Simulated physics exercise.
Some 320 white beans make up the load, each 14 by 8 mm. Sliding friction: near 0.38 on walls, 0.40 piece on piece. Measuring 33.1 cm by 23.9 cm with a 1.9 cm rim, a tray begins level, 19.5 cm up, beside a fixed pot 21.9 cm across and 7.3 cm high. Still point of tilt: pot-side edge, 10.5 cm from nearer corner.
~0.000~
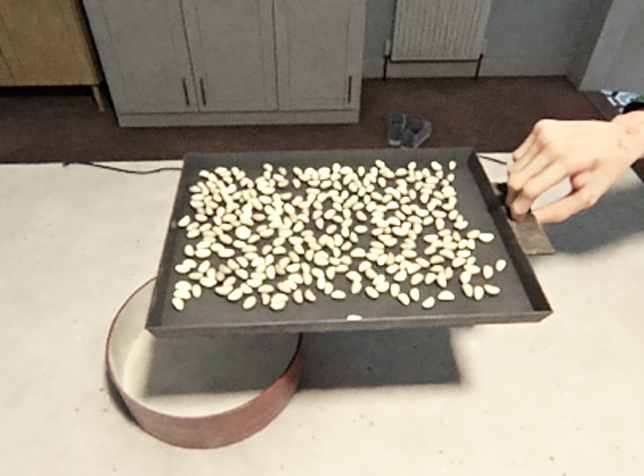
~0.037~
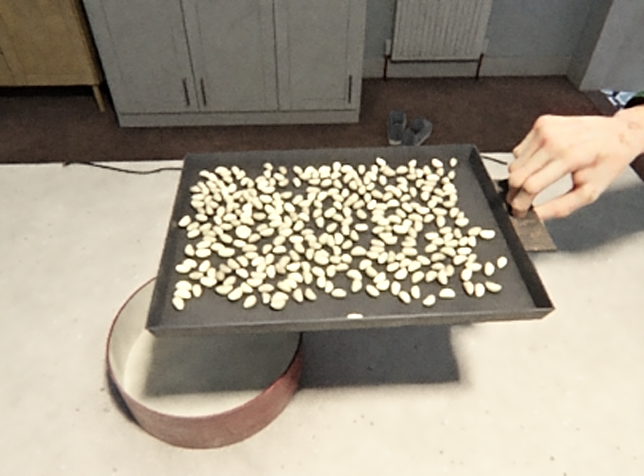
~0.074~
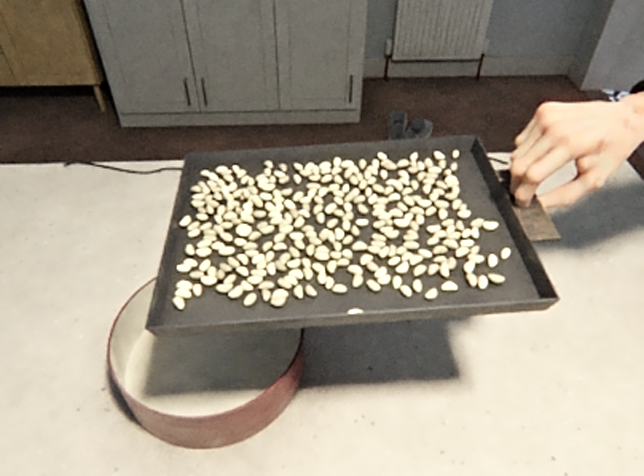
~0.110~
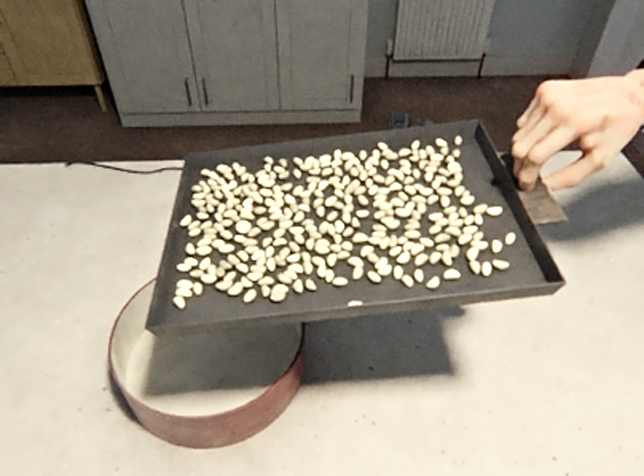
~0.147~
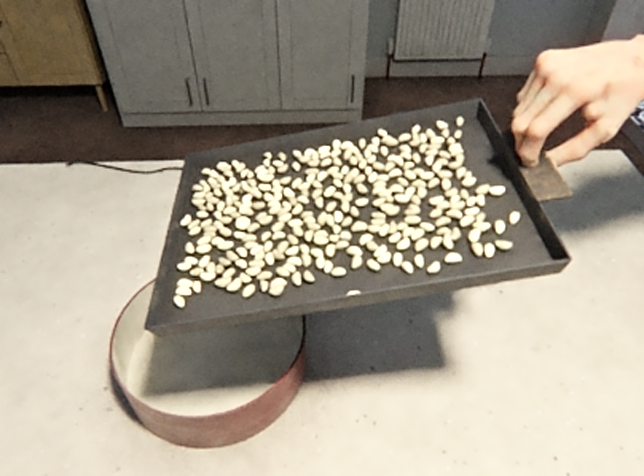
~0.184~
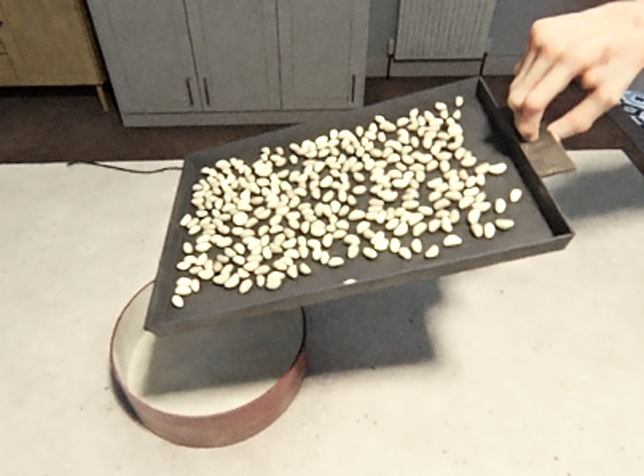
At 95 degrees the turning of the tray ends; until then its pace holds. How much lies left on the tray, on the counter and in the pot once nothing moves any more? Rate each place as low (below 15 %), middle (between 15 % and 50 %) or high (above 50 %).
Ratings: Tray low; counter high; pot middle.
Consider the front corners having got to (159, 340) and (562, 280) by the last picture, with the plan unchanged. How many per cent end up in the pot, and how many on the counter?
Split: Pot = 60, counter = 40.
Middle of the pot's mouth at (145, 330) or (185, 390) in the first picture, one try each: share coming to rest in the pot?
Close to 75 in a hundred, then close to 30 in a hundred.
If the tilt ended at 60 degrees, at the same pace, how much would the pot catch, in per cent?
I'd put it at close to 25 per cent.
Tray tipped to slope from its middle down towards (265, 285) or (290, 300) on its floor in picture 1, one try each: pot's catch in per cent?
Near 55 and 55 percent, in that order.
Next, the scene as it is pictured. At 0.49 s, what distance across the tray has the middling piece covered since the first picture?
By then it sits near 6 cm from where it began.
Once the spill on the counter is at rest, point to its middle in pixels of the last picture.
Spill centre at rest: About (71, 318).
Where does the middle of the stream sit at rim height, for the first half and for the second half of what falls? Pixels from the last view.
Early half: About (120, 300); late half: (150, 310).
After 0.49 s, tilt 55 degrees; the tray holds 100 %, the pot 0 %.
Then, at 0.70 s, tilt 81 degrees; the tray holds 55 %, the pot 0 %.
After 1.02 s, tilt 95 degrees; the tray holds 0 %, the pot 30 %.
In the end, at 2.4 s, tray 0 %, counter 65 %, pot 35 %.
